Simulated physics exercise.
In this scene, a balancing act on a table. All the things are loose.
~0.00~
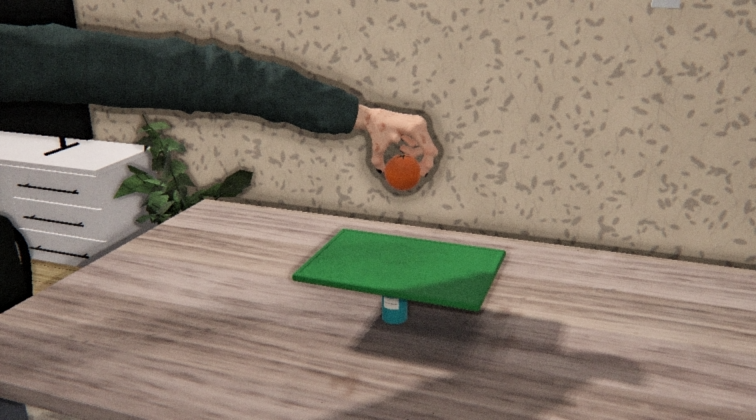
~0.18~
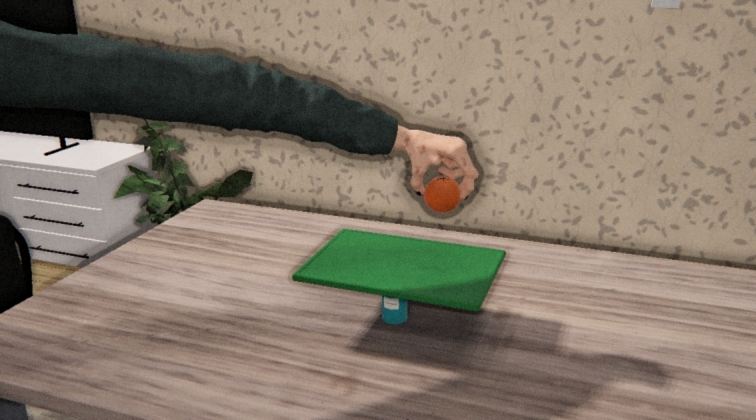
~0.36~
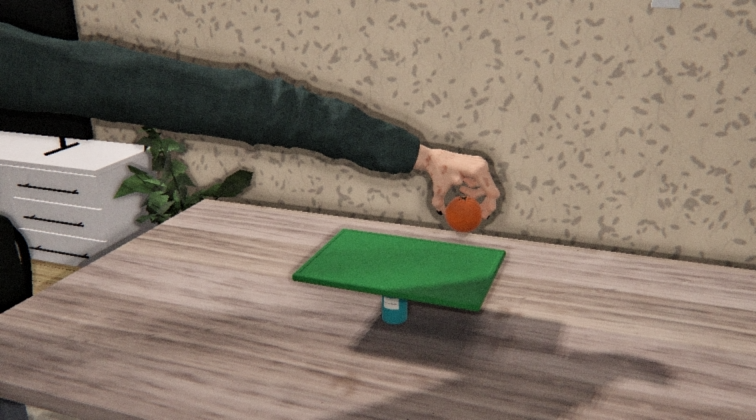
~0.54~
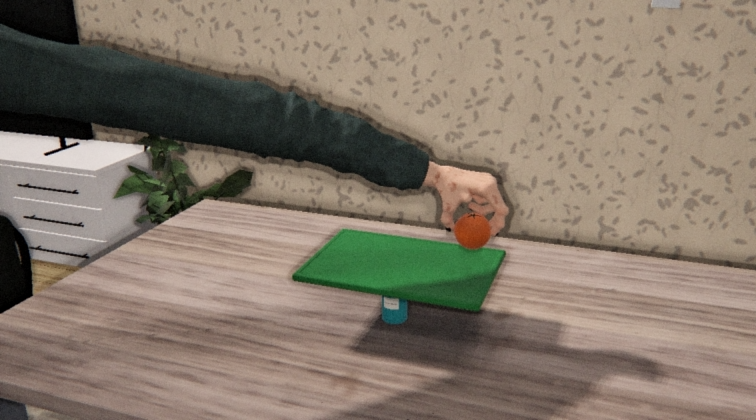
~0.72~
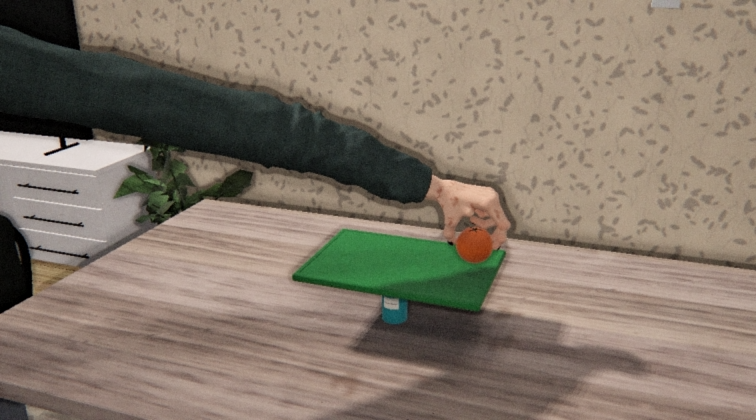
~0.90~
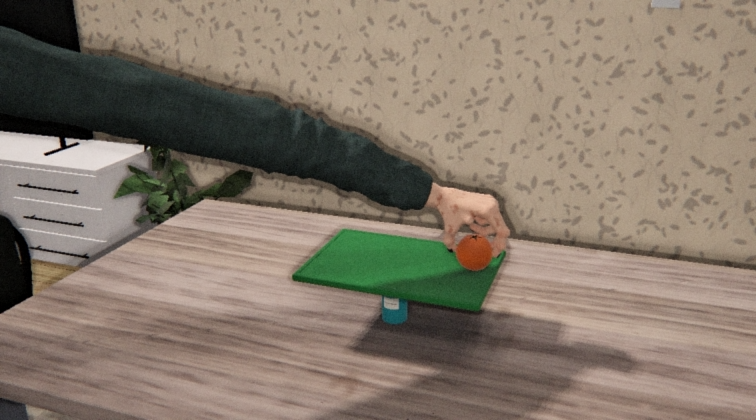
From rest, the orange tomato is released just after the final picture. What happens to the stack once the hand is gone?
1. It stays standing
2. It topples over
The answer is 2.
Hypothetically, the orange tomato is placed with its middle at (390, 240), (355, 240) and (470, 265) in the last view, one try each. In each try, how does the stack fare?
First time it stays put, second time it stays put, third time it falls over.
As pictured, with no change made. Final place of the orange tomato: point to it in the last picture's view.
In the final view it sits at roughly (512, 320).
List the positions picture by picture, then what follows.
The first frame shows still above its spot; orange tomato (403, 173).
The second frame shows still above its spot; orange tomato (442, 195).
The third frame shows still above its spot; orange tomato (464, 214).
The fourth frame shows still above its spot; orange tomato (472, 231).
The fifth frame shows still above its spot; orange tomato (475, 245).
The sixth frame shows in place under the hand; orange tomato (474, 252).
By 1.20 s, orange tomato now fallen; green lid tilted by 24°.
By 1.40 s, green lid tilted by 41°.
By 1.60 s, green lid tilted by 34°.
When it is over (2.7 s), fallen, orange tomato; left askew, green lid; turquoise shaker as before. End places, in pixels of the last picture, orange tomato near (512, 320). The stack loses its balance.
